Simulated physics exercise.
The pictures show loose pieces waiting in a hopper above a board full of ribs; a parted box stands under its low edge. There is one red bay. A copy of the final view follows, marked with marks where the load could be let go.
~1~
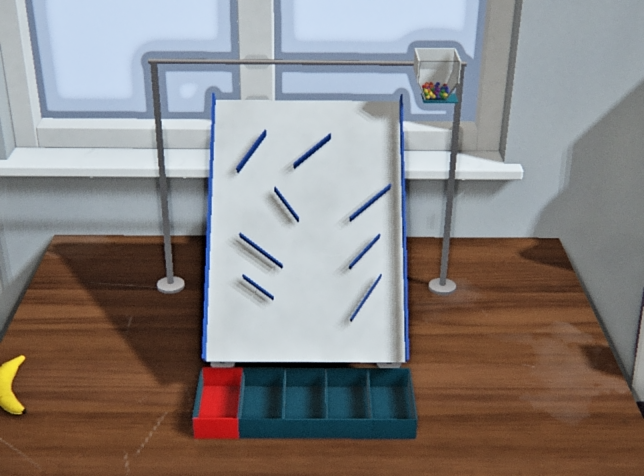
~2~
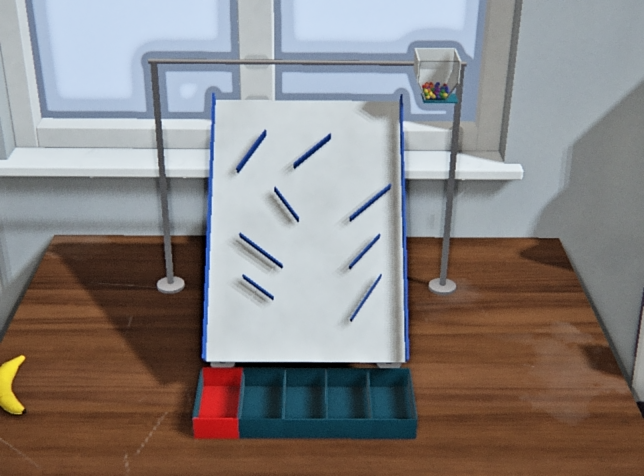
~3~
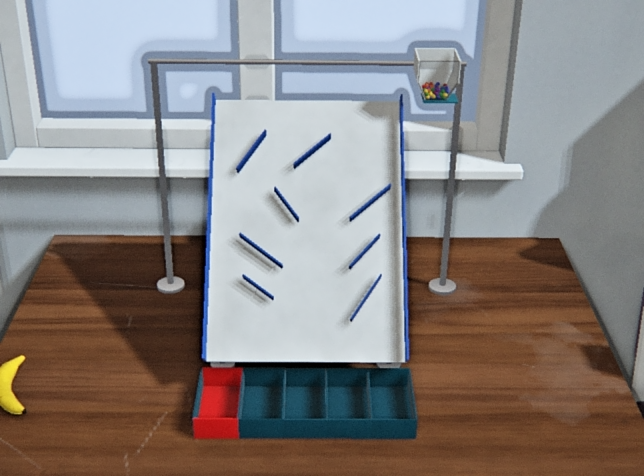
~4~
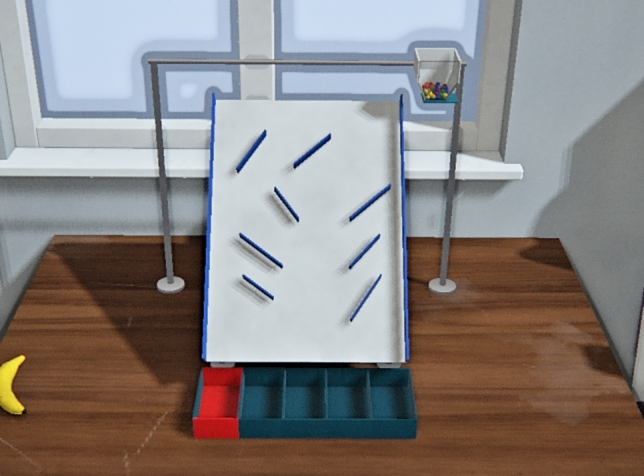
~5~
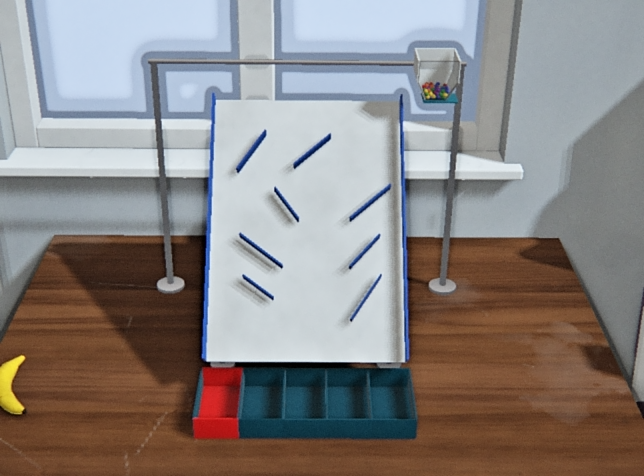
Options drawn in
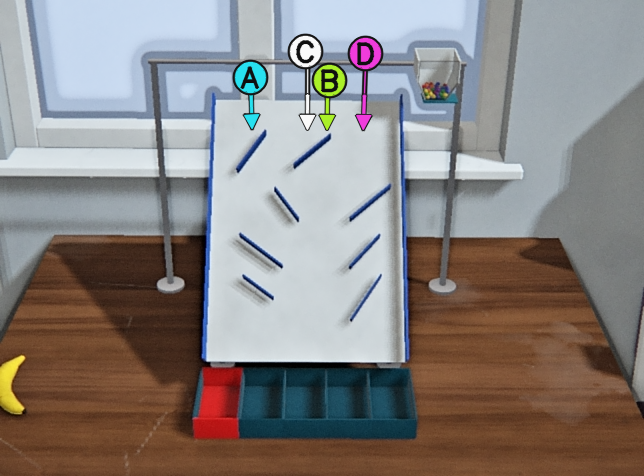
White board with blue ribs standing above a box with one red bay, colourful beads sitting in a hopper, nothing moving.
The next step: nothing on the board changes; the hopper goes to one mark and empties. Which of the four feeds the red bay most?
A is best.
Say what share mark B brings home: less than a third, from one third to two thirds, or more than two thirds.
Mark B gives less than a third.
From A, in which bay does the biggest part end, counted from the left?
It is the first one.
On the marked copy, mark A meets the board at (251, 123); mark B meets the board at (327, 124); mark C meets the board at (307, 124); mark D meets the board at (363, 124).
With A, about two thirds in the red bay, a small part in other bays, about a quarter outside the box.
With B, about a quarter in the red bay, about half in other bays, about a quarter outside the box.
With C, a small part in the red bay, most in other bays, a small part outside the box.
With D, a stray few in the red bay, most in other bays, about a quarter outside the box.
